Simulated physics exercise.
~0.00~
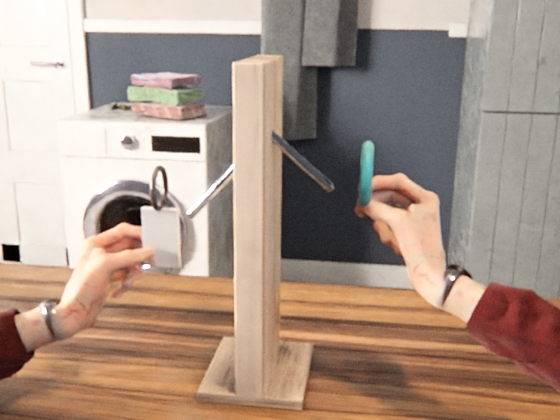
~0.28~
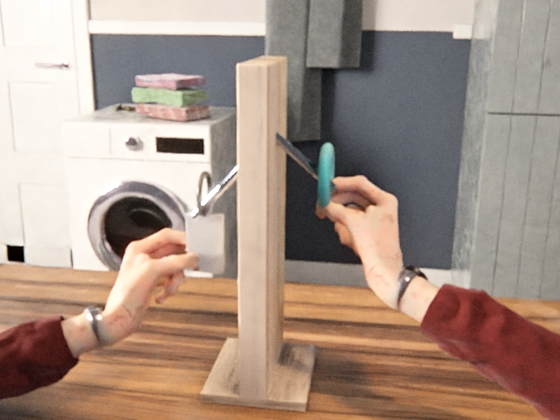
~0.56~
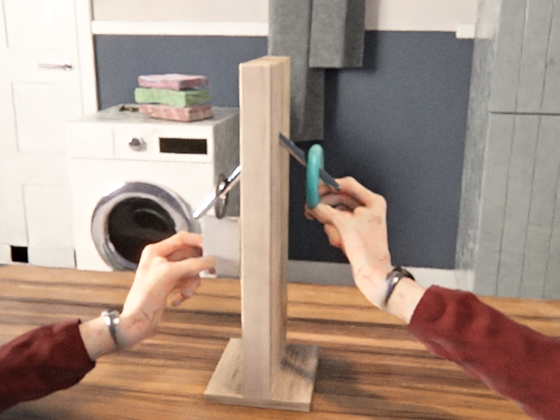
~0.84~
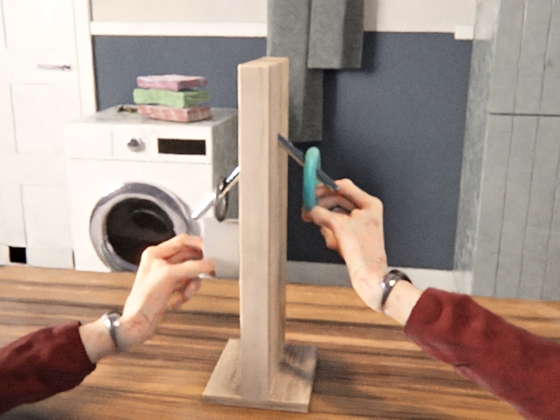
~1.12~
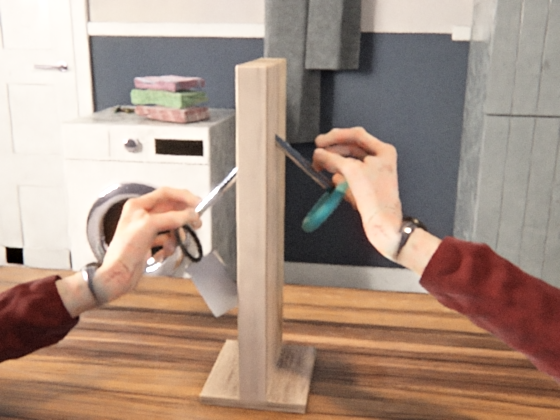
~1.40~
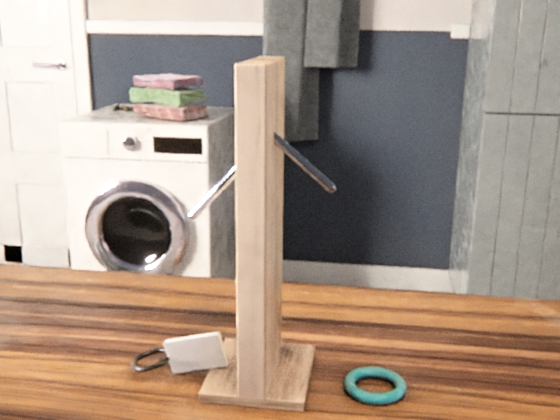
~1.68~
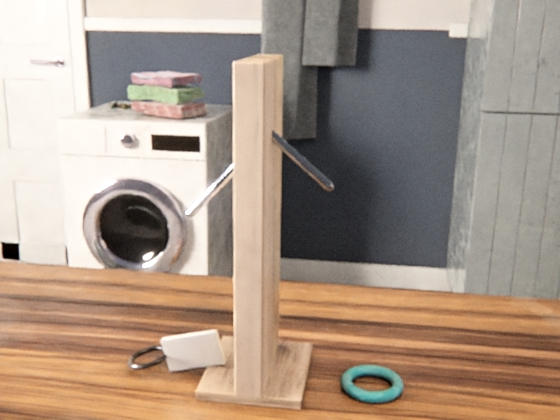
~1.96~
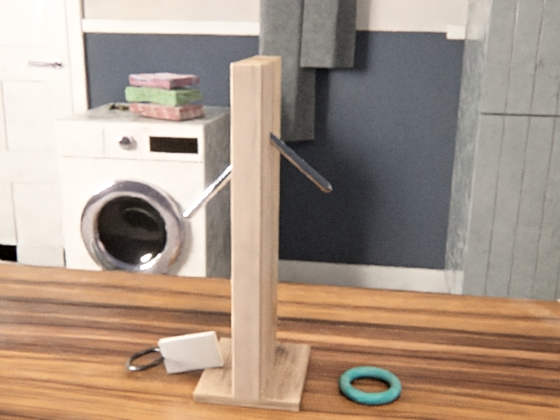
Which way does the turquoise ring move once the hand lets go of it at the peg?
The turquoise ring moves down, dropping off the peg and ending up on the table to the right of the stand.
In the video, two hands bring a white tag on a dark loop and a turquoise ring to the downward-sloping pegs of a wooden stand. The hands let go and draw away, and both items drop off and end up lying on the table.
